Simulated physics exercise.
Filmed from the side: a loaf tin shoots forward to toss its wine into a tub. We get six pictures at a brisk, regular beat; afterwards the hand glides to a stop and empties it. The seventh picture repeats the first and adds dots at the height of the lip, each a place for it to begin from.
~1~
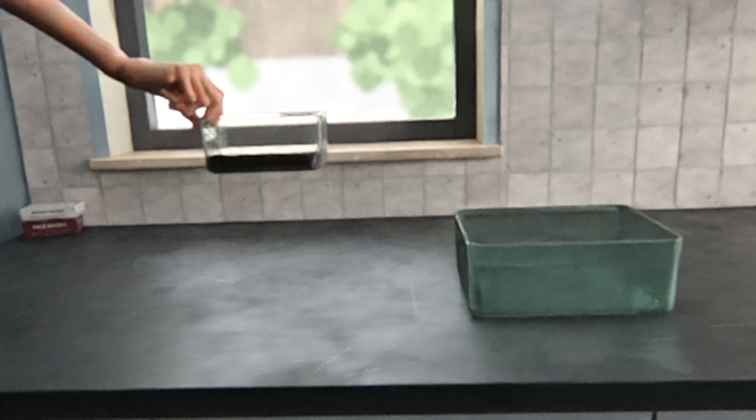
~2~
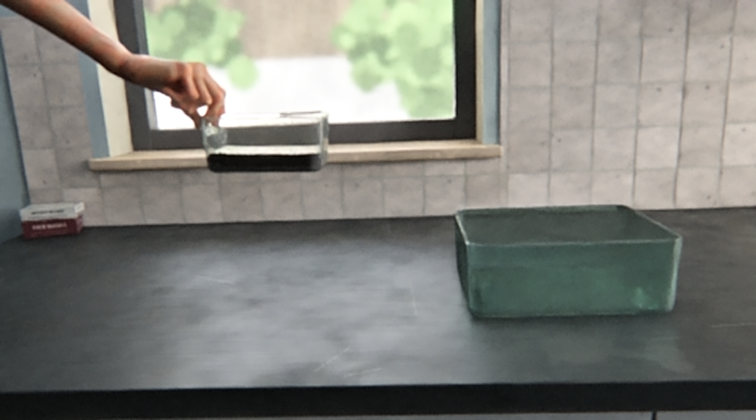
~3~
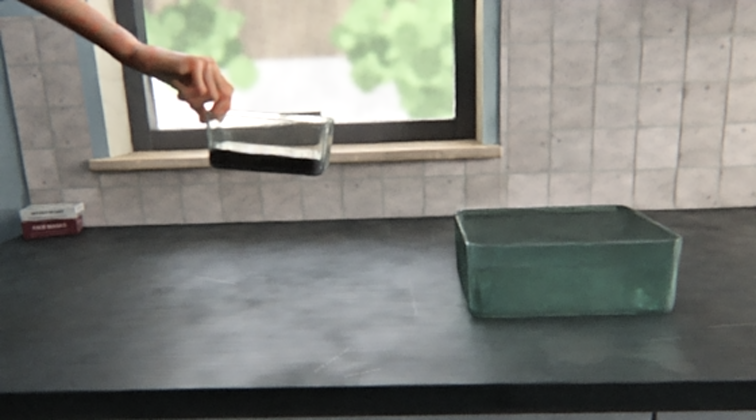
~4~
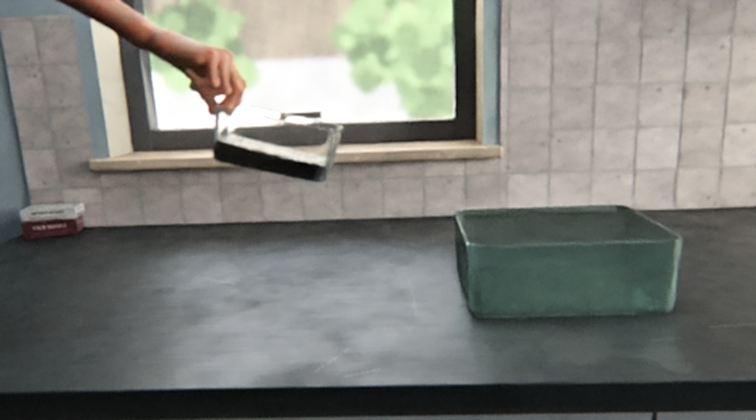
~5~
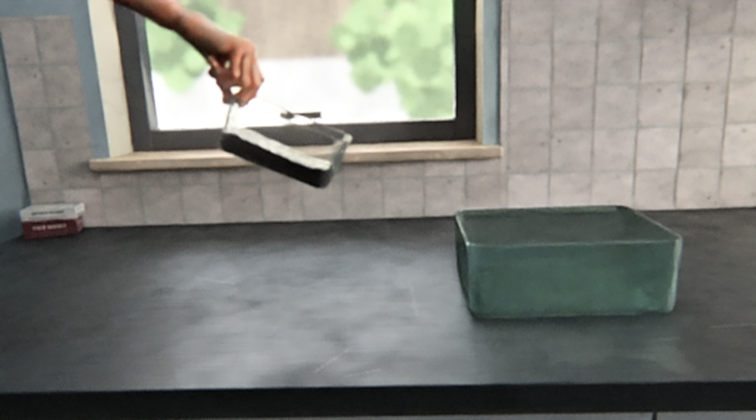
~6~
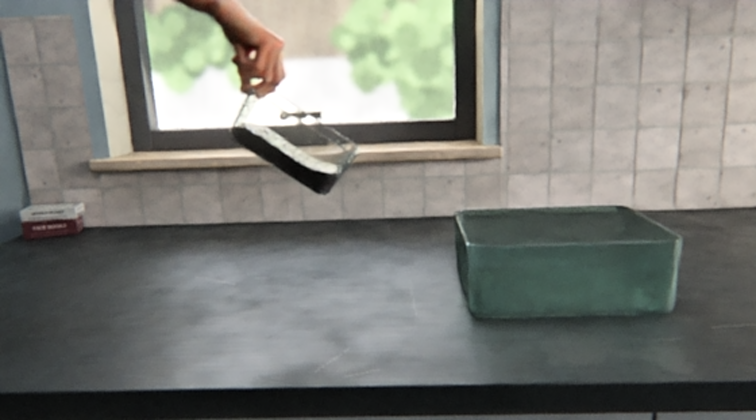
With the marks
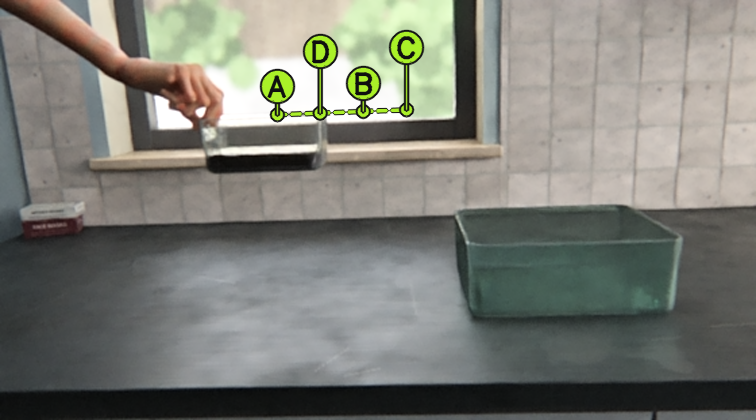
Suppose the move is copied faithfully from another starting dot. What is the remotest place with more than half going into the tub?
Choose B.
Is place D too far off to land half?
Yes, it does.
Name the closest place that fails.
D.
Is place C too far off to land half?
No, not at all.
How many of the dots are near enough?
Two of the four.
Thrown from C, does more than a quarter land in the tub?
Yes, clearly.
On the marked copy, A at (277, 114); B at (363, 111); C at (406, 109); D at (320, 113).
With A, about 0 % lands in the tub, 100 % falls short.
With B, about 74 % lands in the tub, 18 % falls short and 7 % goes beside or beyond.
With C, about 86 % lands in the tub, 3 % falls short and 11 % goes beside or beyond.
With D, about 2 % lands in the tub, 95 % falls short and 4 % goes beside or beyond.
